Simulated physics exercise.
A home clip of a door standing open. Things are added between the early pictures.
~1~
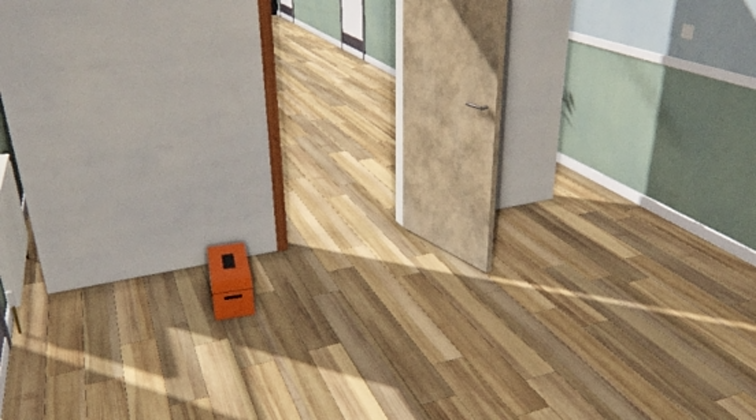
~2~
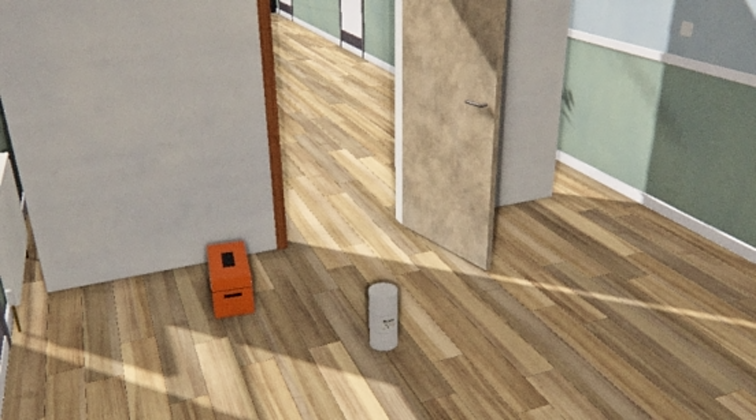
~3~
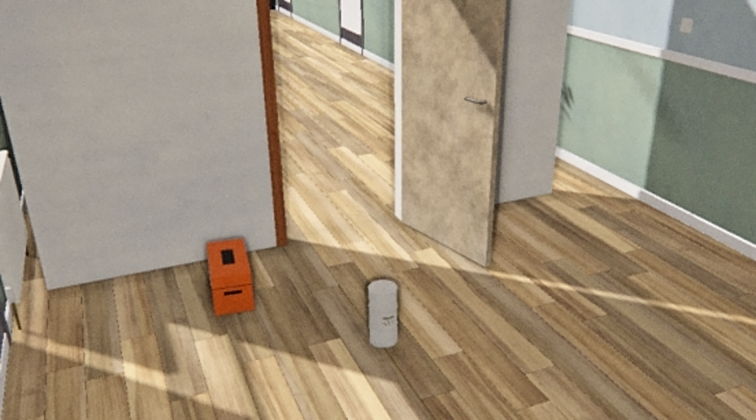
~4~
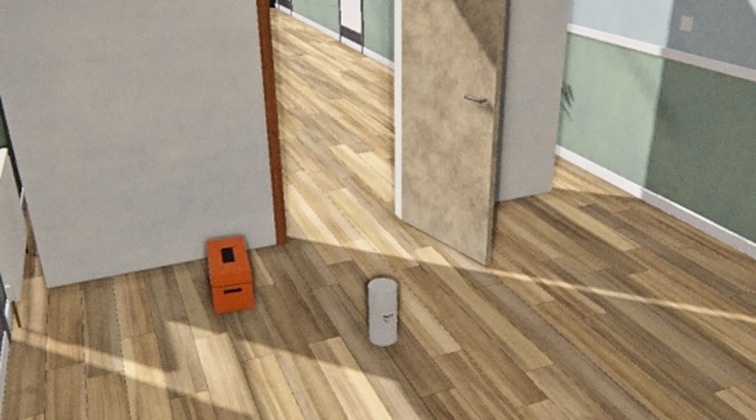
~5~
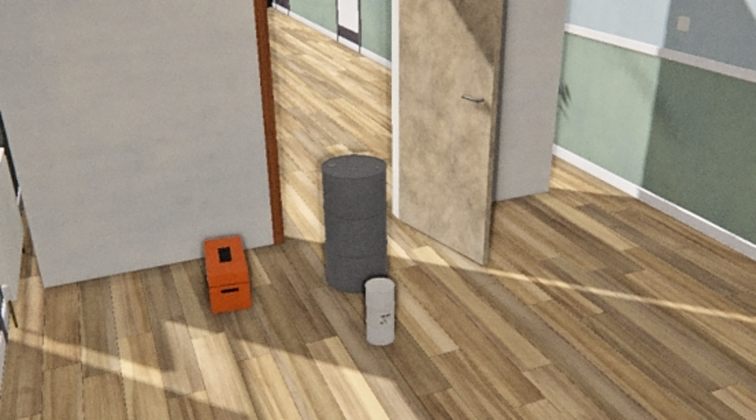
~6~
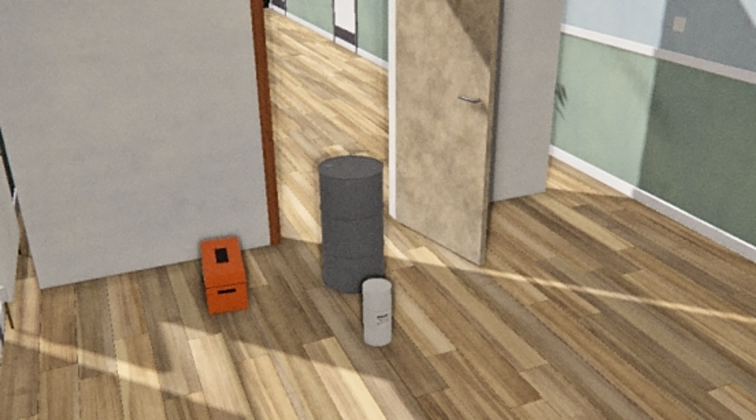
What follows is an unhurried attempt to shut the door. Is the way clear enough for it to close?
In the end the door is blocked.
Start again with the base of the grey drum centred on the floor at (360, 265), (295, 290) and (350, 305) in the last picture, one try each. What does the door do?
First, it jams; second, it shuts; third, it shuts.
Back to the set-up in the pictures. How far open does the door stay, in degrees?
About 60°.
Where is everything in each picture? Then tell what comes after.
Door wide open and still, in the first picture.
Door wide open and still; white canister (383, 317); orange toolbox (230, 278), in the second picture.
Door wide open and still; white canister (383, 314); orange toolbox (230, 276), in the third picture.
Door wide open and still; white canister (383, 312); orange toolbox (230, 274), in the fourth picture.
Door wide open and still; white canister (380, 312); orange toolbox (227, 273), in the fifth picture.
Door wide open and still; grey drum (352, 224); white canister (377, 312), in the sixth picture.
Then, 0.40 s past the last view, open by 98°.
Then, 0.70 s past the last view, open by 85°.
Then, 0.90 s past the last view, open by 75°.
Then, 1.10 s past the last view, open by 65°.
Finally, open by 62°; all 3 still in place. Final places as the last picture's camera would see them, grey drum near (352, 224).
